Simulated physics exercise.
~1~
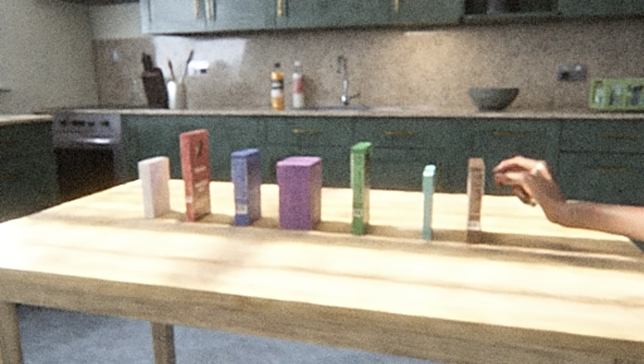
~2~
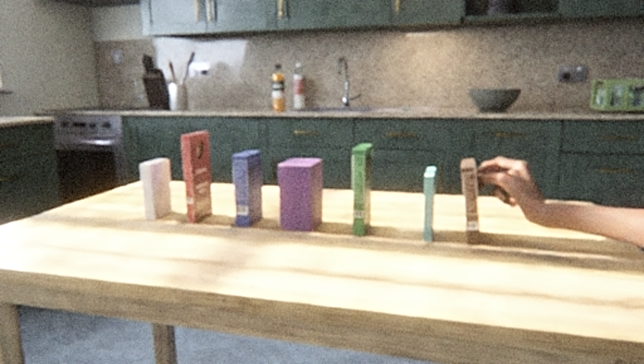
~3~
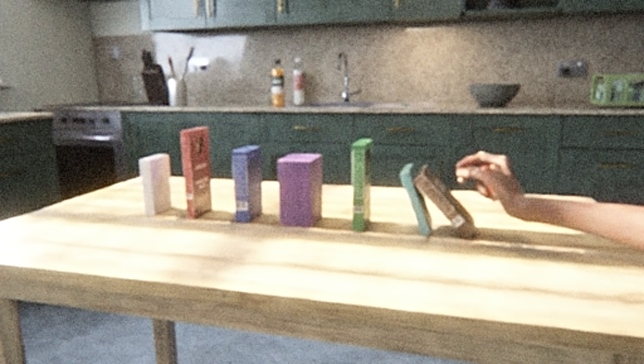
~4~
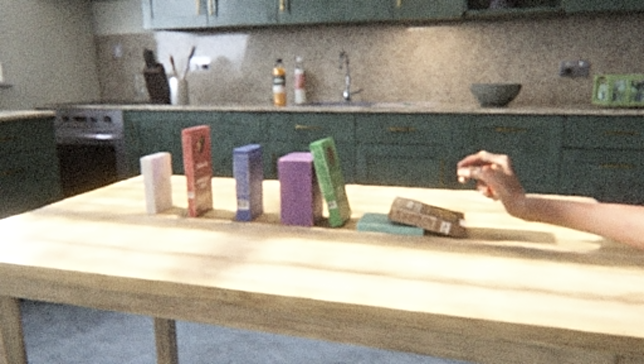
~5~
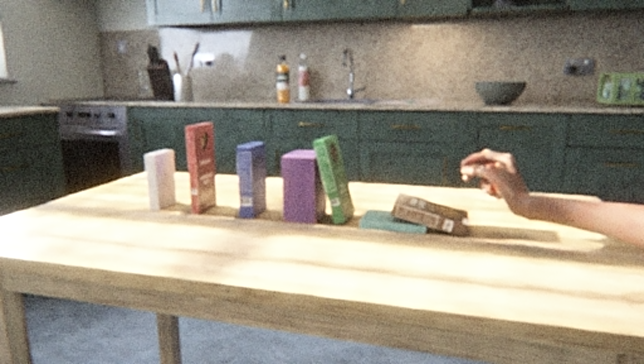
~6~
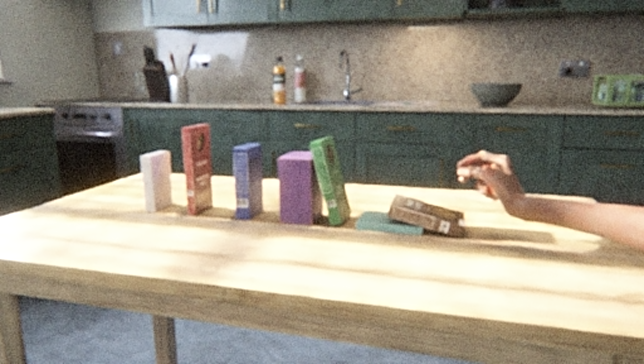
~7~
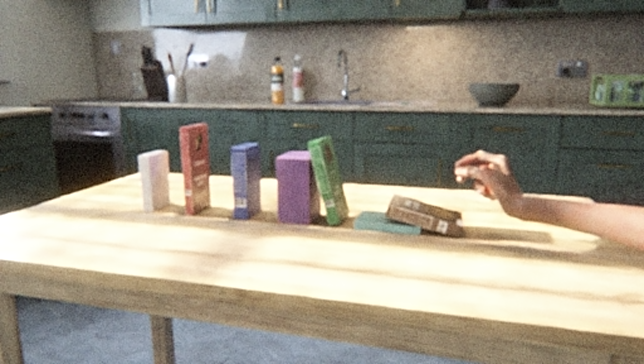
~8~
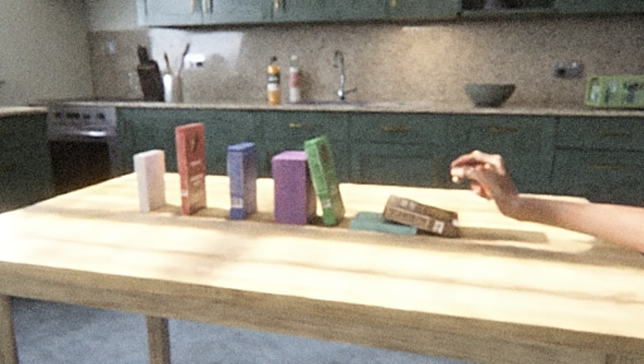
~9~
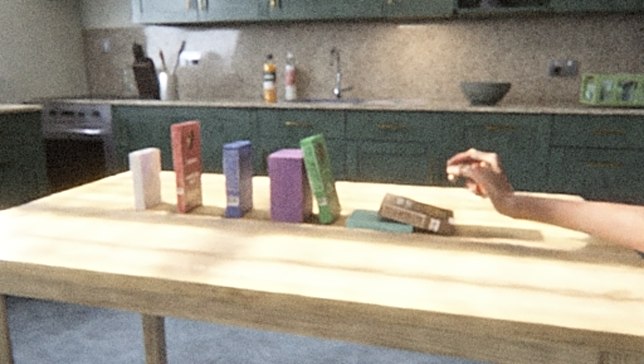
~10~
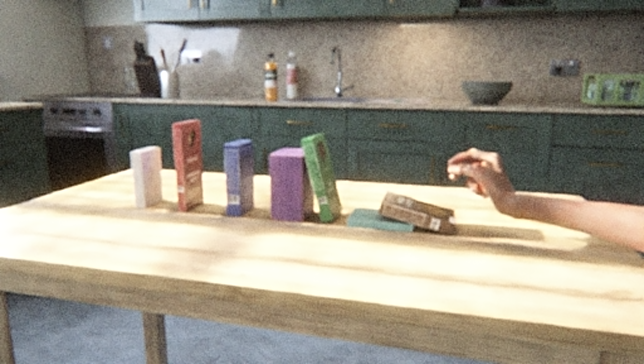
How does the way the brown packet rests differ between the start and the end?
At the start the brown packet stands upright, and by the end it is lying on its side.
